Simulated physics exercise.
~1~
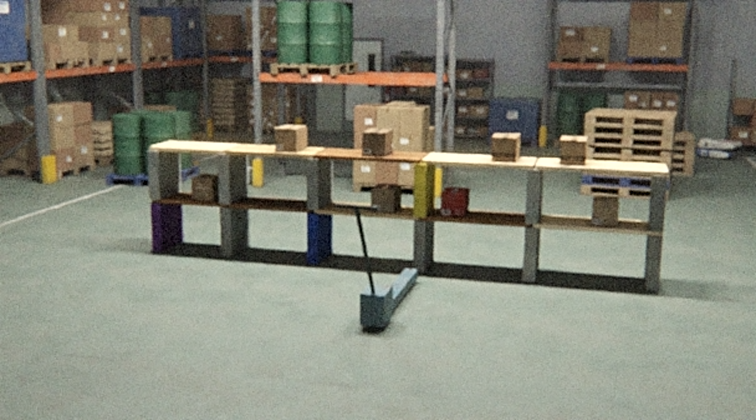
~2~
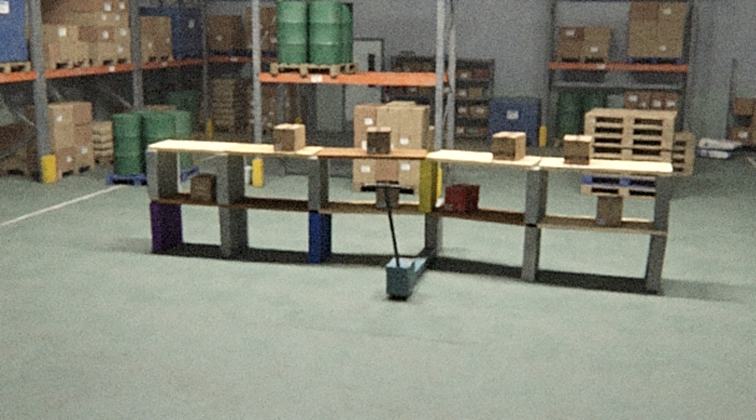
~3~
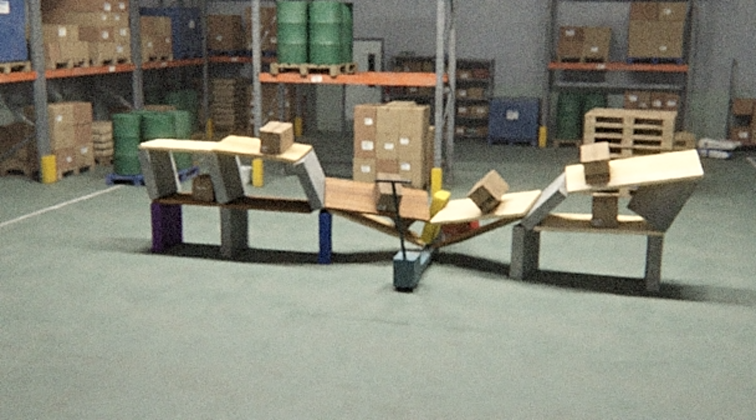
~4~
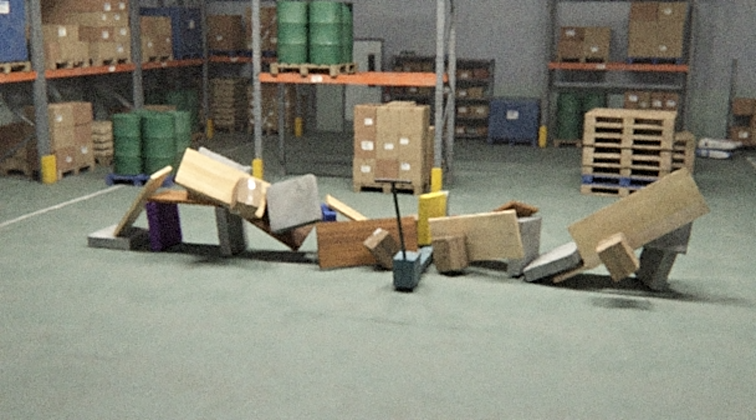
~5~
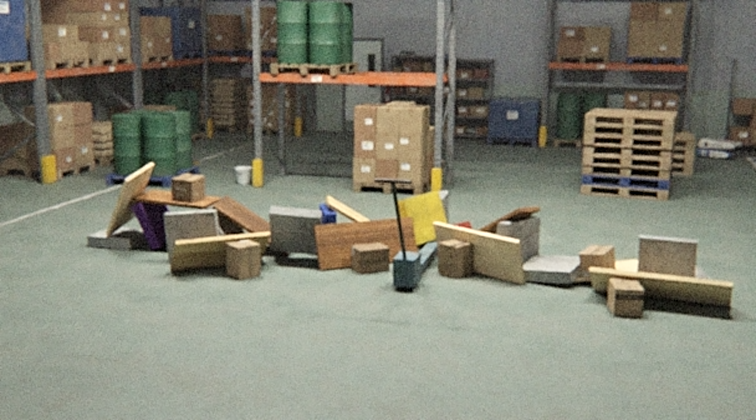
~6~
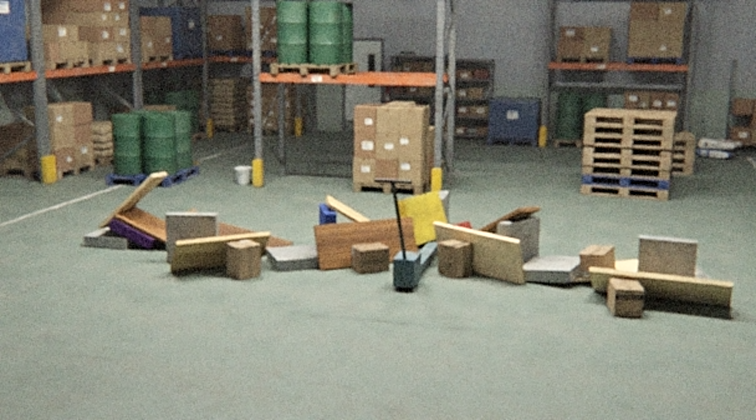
The clip opens on a long, two-tier shelf of boards and upright blocks standing in a warehouse, with small cartons resting along it. A blue jack with a tall handle slides in low from the front toward an upright near the middle. The shelf's centre gives way, its boards sagging into a V as the yellow upright tips and cartons slide. The collapse spreads to both sides, throwing boards and grey blocks down around the stopped jack. At the far left, the purple upright leans and finally topples, leaving a low line of scattered wreckage with the yellow upright down.
